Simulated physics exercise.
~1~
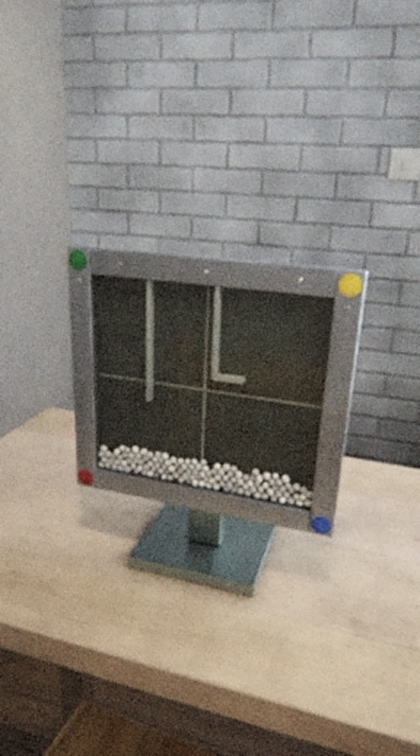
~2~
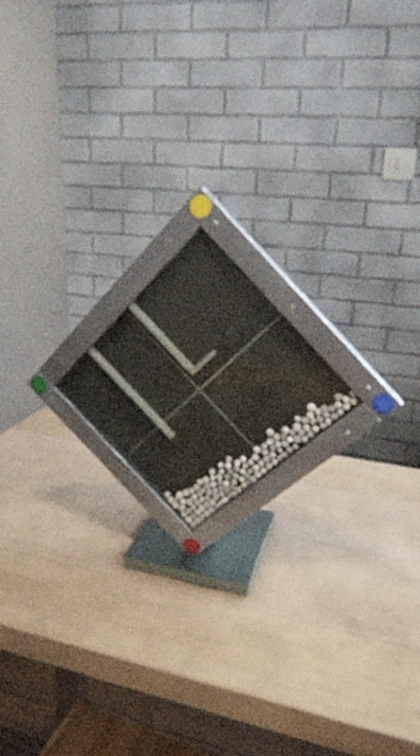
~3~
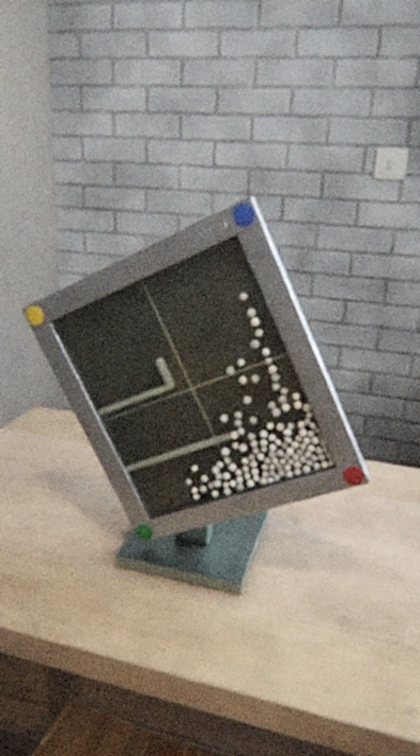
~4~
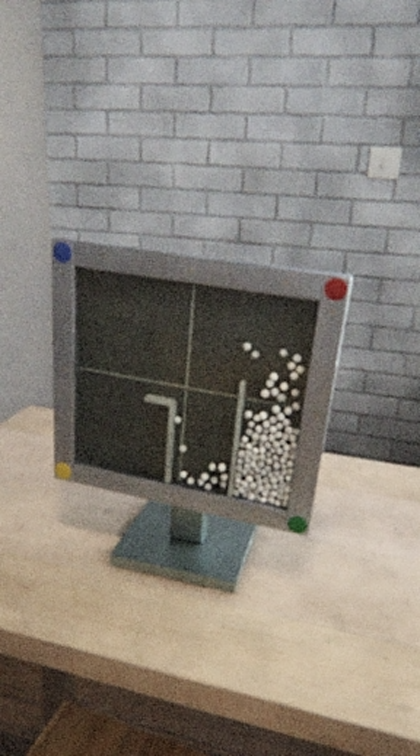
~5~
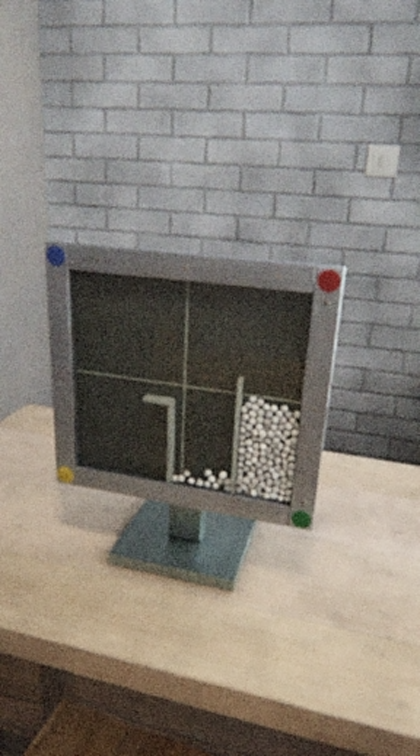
At the start, a square grey case with a coloured dot at each corner stands upright on a table before a brick wall, white beads spread along its floor beneath a straight wall and an L-shaped one. The case turns counterclockwise, and the beads gather in a sloping bank along the lower right side. As it keeps turning, they slide and tumble into the lower right, some trailing down from above. The case comes to rest upside down, with the last loose beads dropping. They settle in the green quarter, most packed between the straight wall and the right side, with a few lying left of that wall.
